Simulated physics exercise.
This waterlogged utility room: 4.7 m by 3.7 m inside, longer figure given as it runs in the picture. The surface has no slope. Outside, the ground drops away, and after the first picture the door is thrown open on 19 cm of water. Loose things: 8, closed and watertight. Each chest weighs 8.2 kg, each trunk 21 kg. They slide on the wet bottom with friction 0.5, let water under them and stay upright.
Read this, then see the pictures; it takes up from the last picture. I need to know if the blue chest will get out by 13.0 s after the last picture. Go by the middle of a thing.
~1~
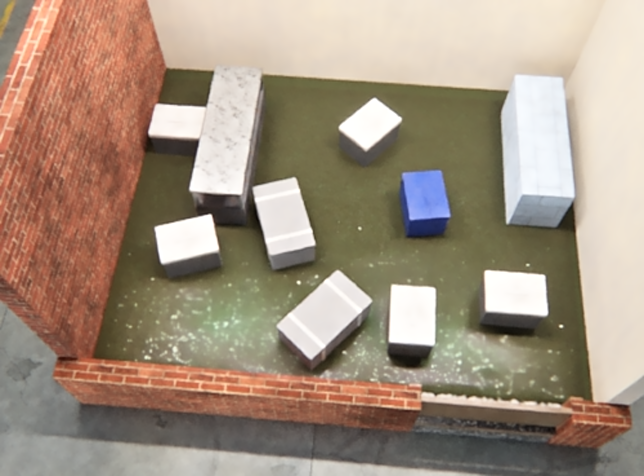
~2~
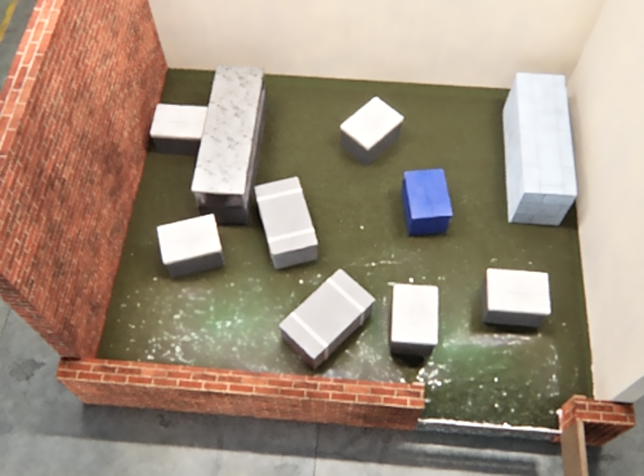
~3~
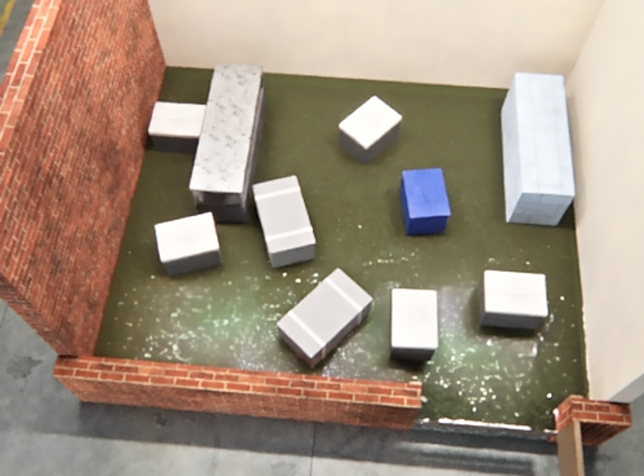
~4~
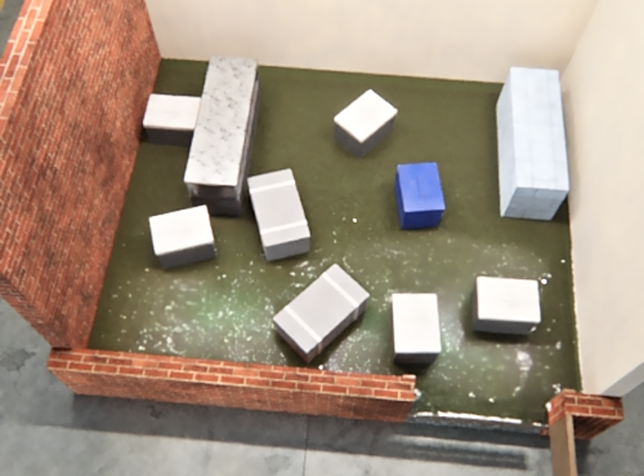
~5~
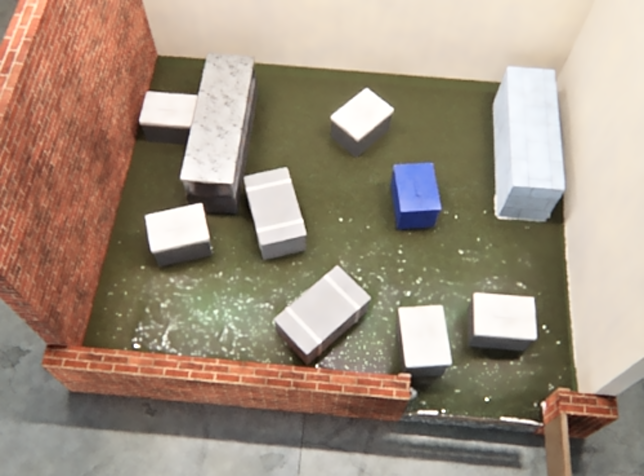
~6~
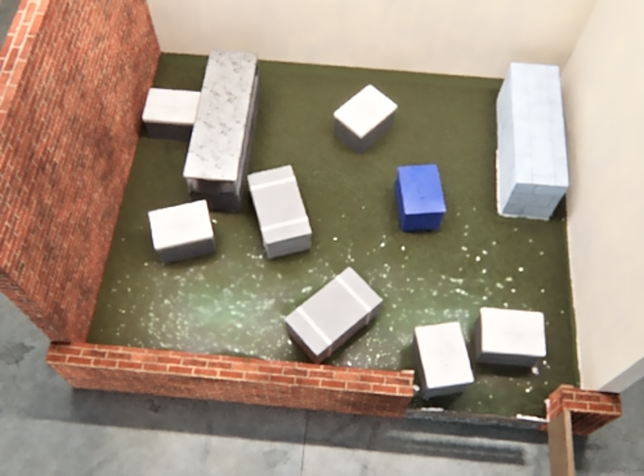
My guess is it is carried outside.
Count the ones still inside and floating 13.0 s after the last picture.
That would be 3 of them.
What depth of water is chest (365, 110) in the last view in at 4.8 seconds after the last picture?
Roughly 14 cm.
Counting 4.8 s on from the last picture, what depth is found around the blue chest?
I'd put it at about 13 cm.
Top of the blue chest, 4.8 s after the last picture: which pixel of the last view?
The top is close to pixel (500, 326).
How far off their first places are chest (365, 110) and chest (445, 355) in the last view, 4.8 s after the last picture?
Log: Item 1 at 50 cm, item 2 washed out.
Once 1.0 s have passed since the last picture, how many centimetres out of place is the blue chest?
I'd guess some 30 cm by then.
Then, 1.0 s after the last picture the blue chest is near (433, 210), 0.3 m from its start, afloat; 2 of 8 are out; 6 afloat.
Then, 4.8 s after the last picture the blue chest is near (500, 326), 1.6 m from its start, afloat; 3 of 8 are out; 5 afloat.
Then, 9.0 s after the last picture the blue chest has gone out; 4 of 8 are out; 4 afloat.
Then, 13.0 s after the last picture the blue chest has gone out; 5 of 8 are out; 3 afloat.
